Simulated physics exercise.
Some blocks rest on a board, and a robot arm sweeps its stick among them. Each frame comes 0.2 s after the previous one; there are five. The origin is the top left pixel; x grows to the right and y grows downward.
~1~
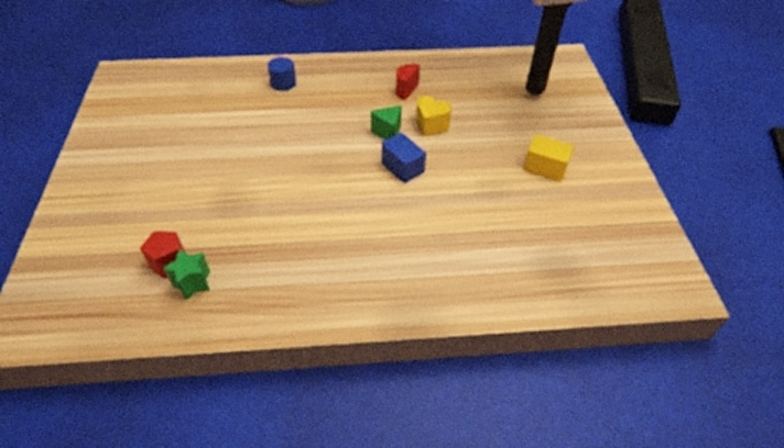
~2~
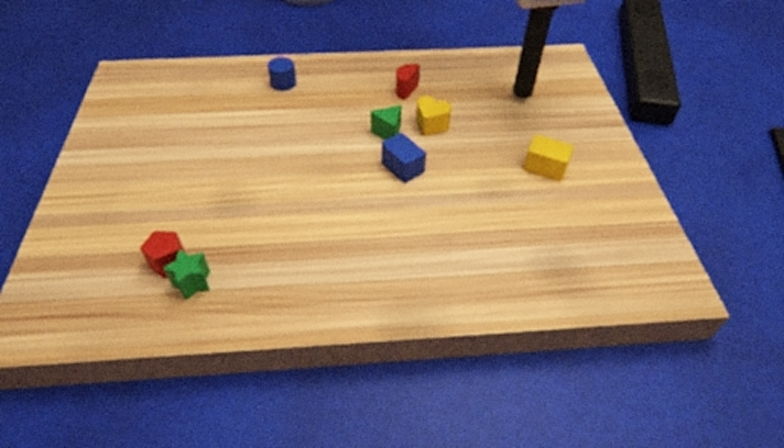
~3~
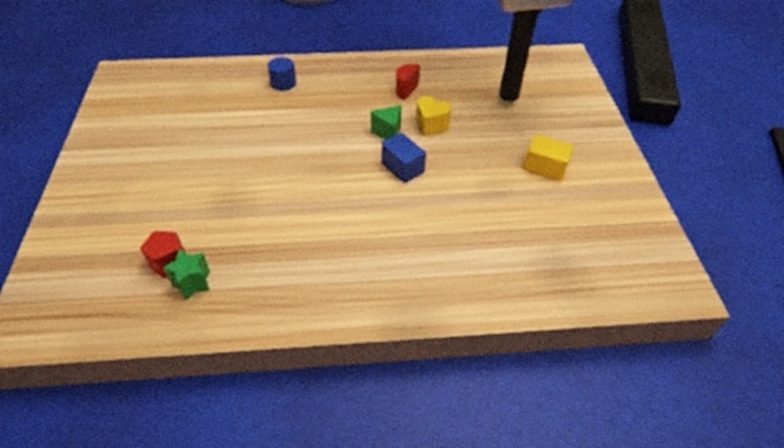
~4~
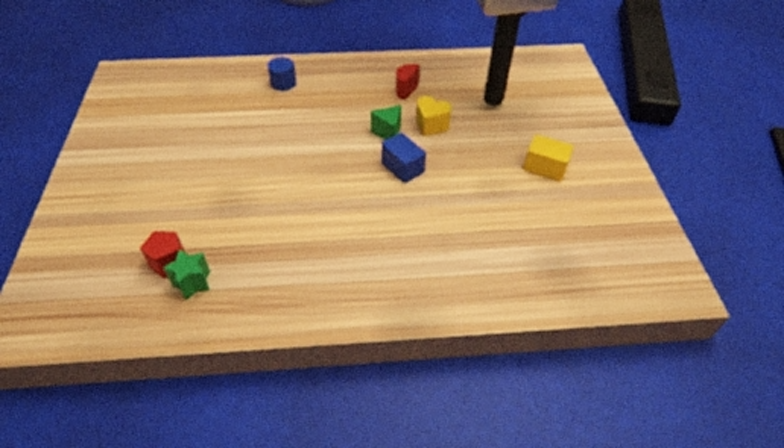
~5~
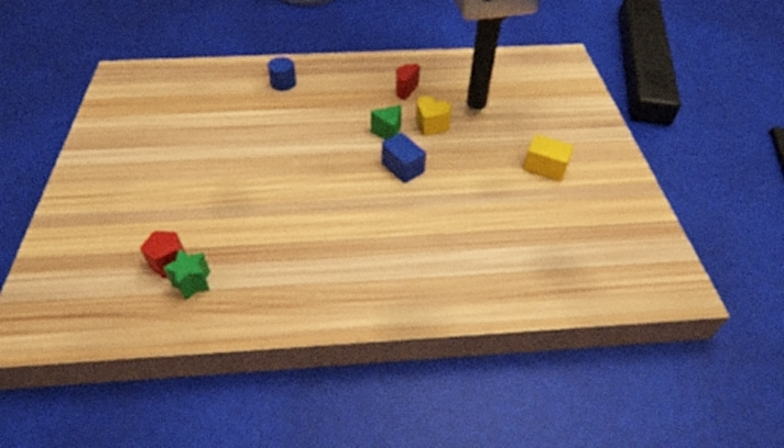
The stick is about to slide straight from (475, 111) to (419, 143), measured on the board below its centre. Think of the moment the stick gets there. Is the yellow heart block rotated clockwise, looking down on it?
That would be a yes.
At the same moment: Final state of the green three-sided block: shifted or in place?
The green three-sided block will be pushed away from where it stands.
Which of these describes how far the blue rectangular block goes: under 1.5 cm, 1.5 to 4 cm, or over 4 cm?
Range: Under 1.5 cm.
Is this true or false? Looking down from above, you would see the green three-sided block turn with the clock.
That statement is not accurate.
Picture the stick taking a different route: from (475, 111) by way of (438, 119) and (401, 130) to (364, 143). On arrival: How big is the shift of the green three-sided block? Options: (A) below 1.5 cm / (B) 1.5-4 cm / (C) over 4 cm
Answer: C.
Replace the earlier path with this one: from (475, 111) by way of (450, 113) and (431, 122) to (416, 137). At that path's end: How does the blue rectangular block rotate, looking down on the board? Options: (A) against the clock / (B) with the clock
The one that fits is A, against the clock.
What follows on the original path. Halfway along, stick at (448, 120); yellow heart block at (422, 108), turned 20° clockwise.
At the end, stick at (420, 137); green three-sided block at (376, 111), turned 20° anticlockwise; blue rectangular block unmoved; yellow heart block at (402, 113), turned 95° clockwise.
